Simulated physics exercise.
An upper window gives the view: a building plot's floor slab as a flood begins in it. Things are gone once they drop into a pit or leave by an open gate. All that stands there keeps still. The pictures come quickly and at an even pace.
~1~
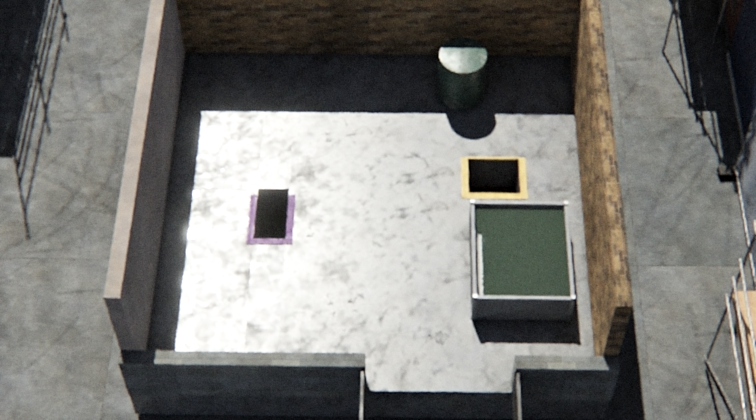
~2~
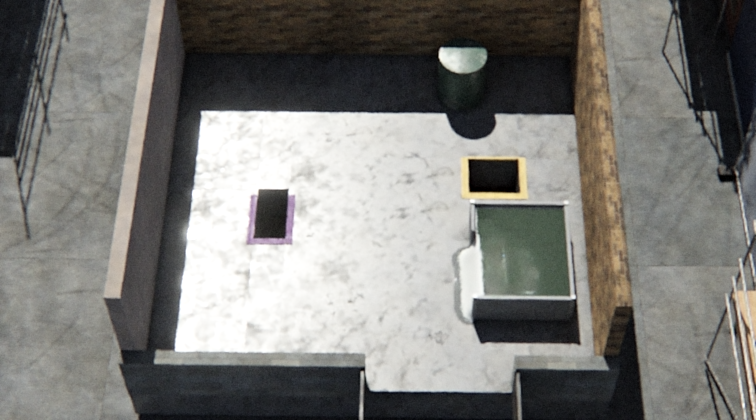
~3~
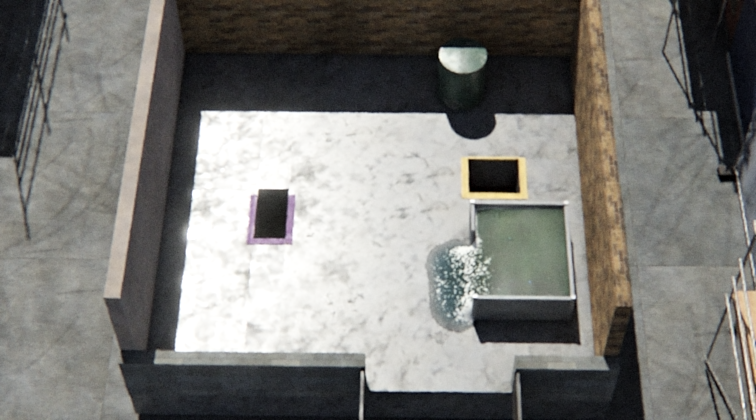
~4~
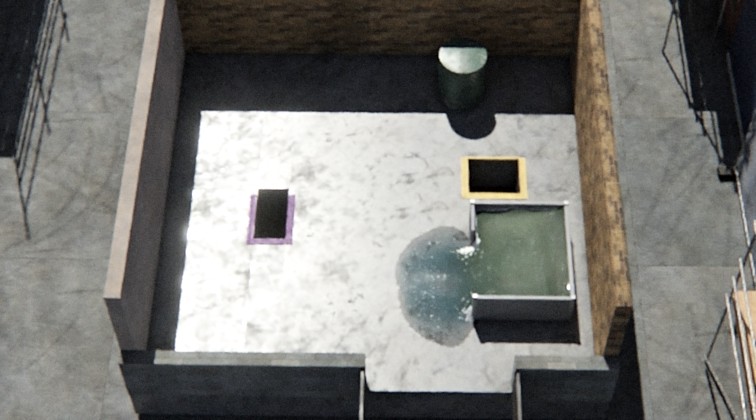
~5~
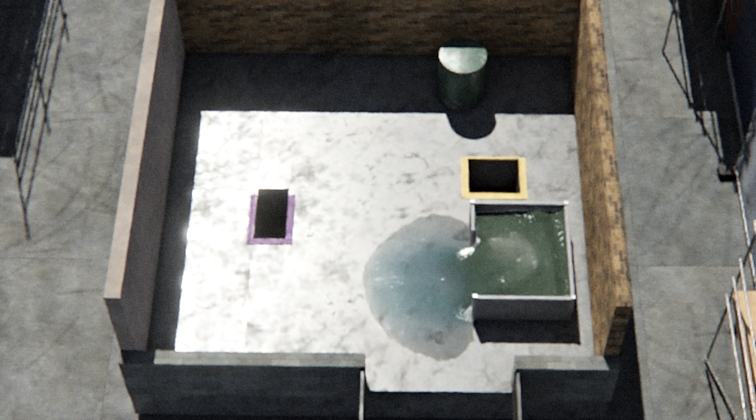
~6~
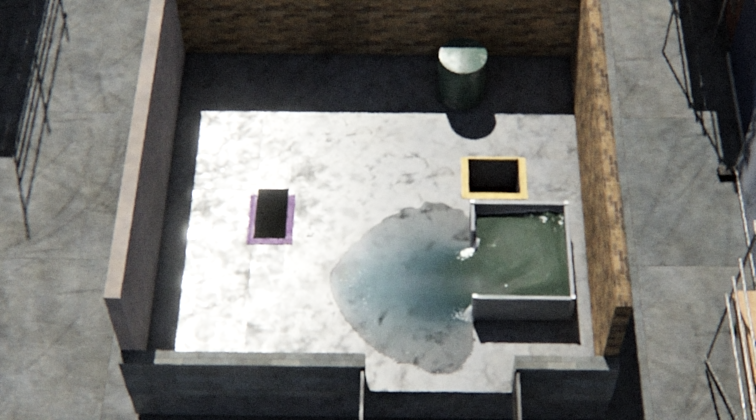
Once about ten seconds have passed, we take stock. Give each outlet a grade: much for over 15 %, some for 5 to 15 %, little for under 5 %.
Grades: Gate - some, purple pit - much, yellow pit - little.
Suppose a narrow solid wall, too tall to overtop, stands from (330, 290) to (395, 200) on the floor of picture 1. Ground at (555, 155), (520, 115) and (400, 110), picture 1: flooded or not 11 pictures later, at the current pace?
In the order you listed them: Unsoaked, unsoaked, unsoaked.
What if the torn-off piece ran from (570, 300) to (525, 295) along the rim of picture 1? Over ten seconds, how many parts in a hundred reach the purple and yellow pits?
Purple 4 %, yellow 2 %.
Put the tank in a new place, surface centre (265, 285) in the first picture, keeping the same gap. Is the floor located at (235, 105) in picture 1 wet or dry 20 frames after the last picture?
At that place it stays submerged.
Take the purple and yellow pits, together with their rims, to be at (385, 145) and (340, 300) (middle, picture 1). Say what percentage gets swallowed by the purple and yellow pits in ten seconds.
The purple pit ends up with 0 per cent, the yellow pit with 35 per cent.
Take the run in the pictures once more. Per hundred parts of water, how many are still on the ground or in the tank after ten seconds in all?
I'd say around 66 per cent.
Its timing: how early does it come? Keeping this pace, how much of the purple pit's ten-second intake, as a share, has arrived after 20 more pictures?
Close to 35 percent.
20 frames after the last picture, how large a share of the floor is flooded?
Estimated share: About 40 %.
A moment on, water covers 25 % of the floor; the gate 0 %, the purple pit 0 %, the yellow pit 0 %.
Next, water covers 35 % of the floor; the gate 3 %, the purple pit 3 %, the yellow pit 0 %.
Then, water covers 40 % of the floor; the gate 6 %, the purple pit 7 %, the yellow pit 0 %.
Later, water covers 45 % of the floor; the gate 8 %, the purple pit 14 %, the yellow pit 0 %.
In the end, water covers 65 % of the floor; the gate 12 %, the purple pit 22 %, the yellow pit 0 %.
